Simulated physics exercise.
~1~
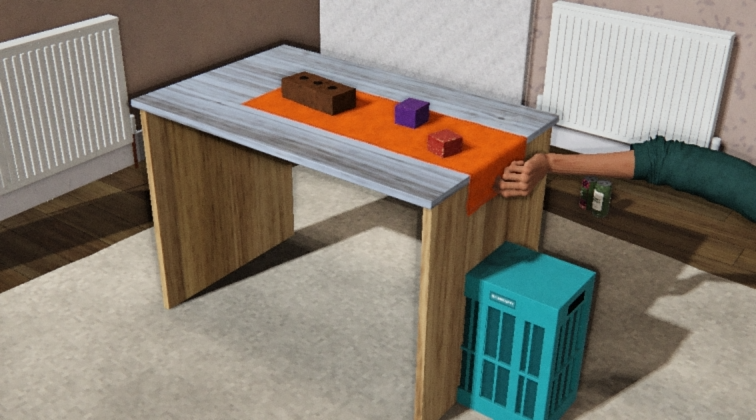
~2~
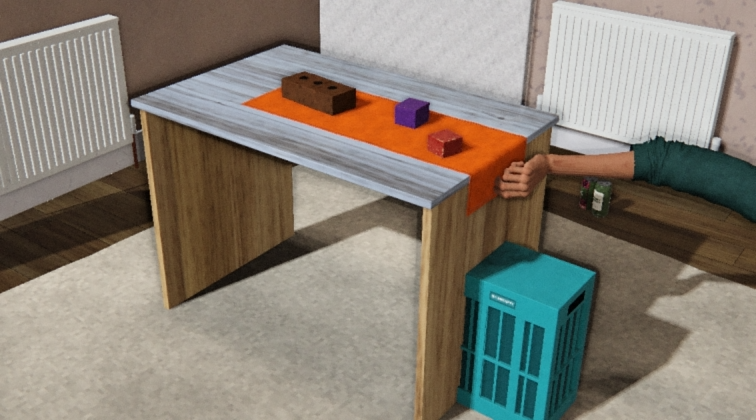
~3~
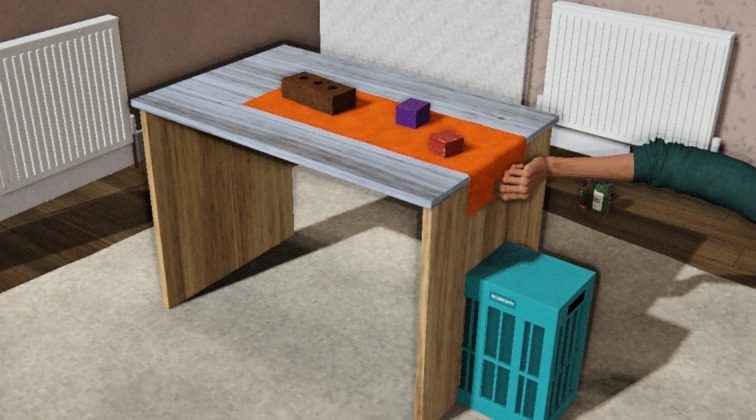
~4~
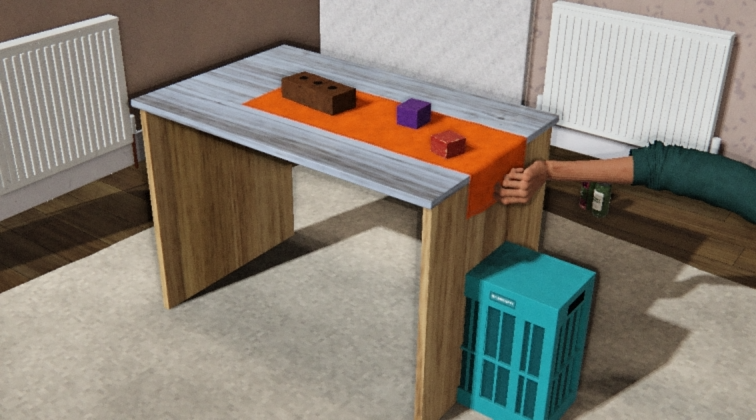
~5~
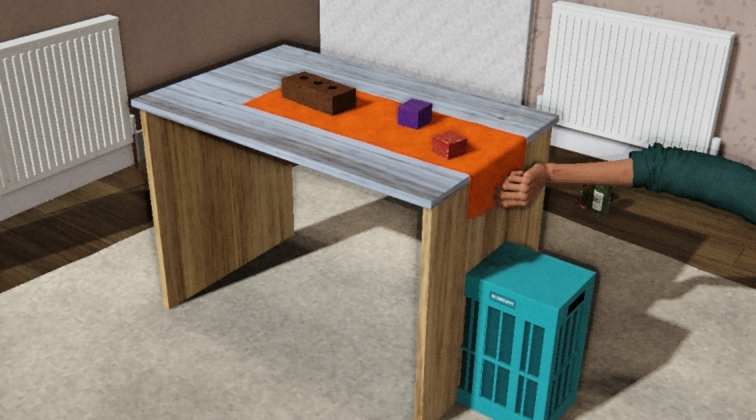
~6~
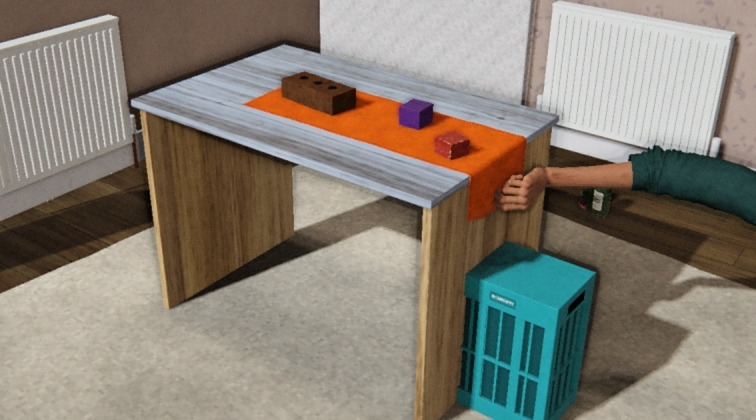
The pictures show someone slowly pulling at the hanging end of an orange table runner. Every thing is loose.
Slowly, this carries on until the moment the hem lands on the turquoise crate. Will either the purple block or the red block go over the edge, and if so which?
The purple block keeps clear of it, the red block goes over the edge.
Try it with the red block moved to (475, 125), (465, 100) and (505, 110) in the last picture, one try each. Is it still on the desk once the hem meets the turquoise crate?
1: Off. 2: On. 3: On.
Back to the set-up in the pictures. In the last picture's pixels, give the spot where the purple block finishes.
It ends up near (465, 128).
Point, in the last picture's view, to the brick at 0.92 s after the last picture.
(352, 103), more or less.
Then, 0.44 s later than the last view, hem going down; purple block carried along near (436, 120); red block tipping at the edge near (478, 145).
Then, 0.92 s later than the last view, hem on the crate; purple block carried along near (456, 125); red block over the edge.
Finally, hem on the crate; purple block carried along near (465, 128); red block over the edge. The purple block remains up there and the red block is carried off the end.
